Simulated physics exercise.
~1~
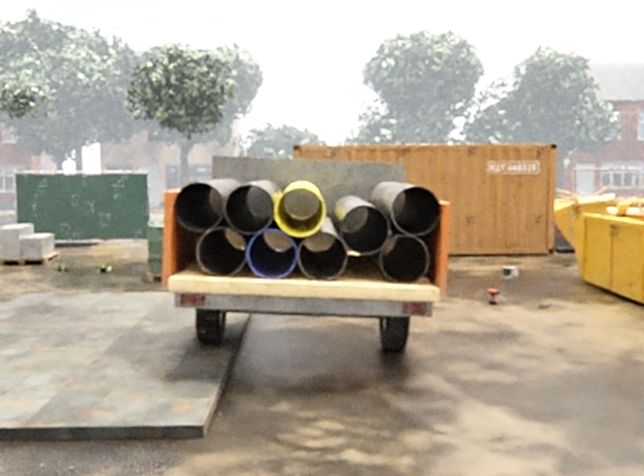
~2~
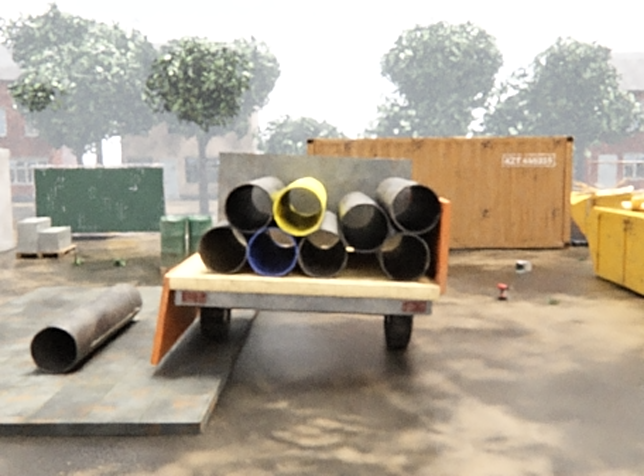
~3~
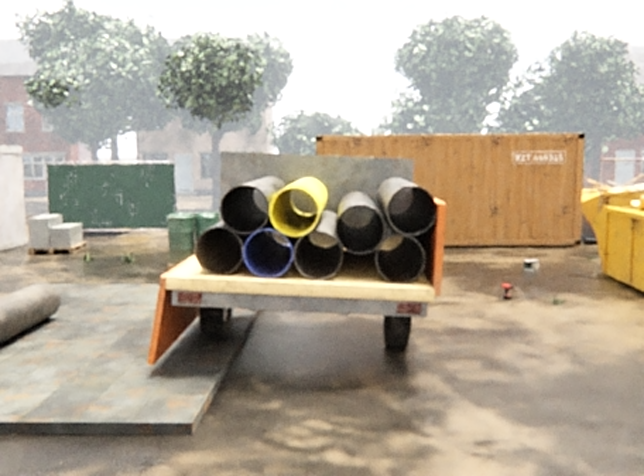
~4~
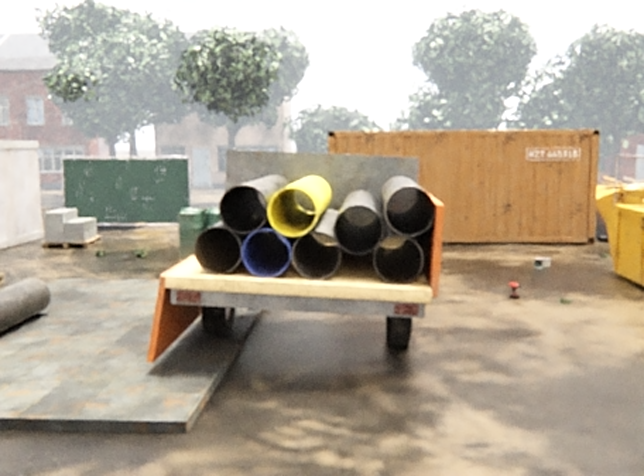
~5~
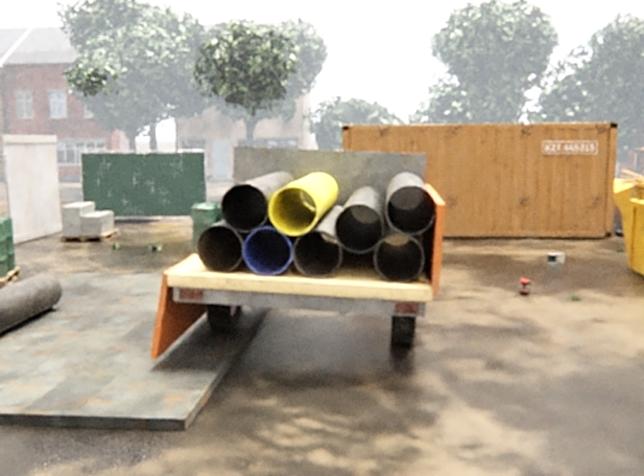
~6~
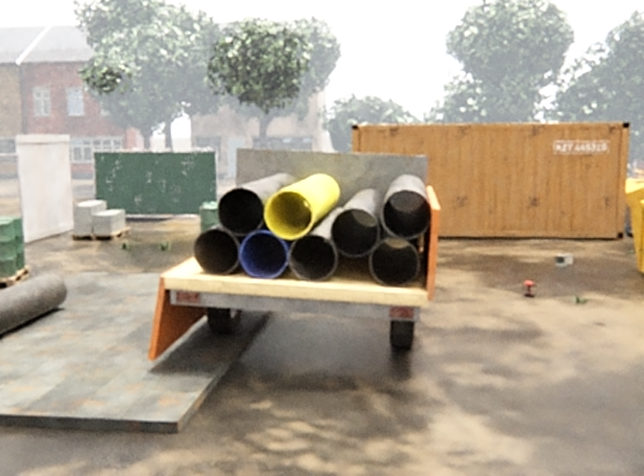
The orange side board on the left of a parked farm trailer drops from upright and hangs down past the wooden deck, while ten dark, yellow and blue pipes are stacked end-on behind it. One dark pipe from the left end of the upper row comes off and lies on the paved slab to the left. It rolls farther left, partly out of view, as the yellow pipe stays up on the others and the blue one stays on the deck. The view drifts slightly sideways. The remaining pipes end still stacked, with the one dark pipe resting on the ground.
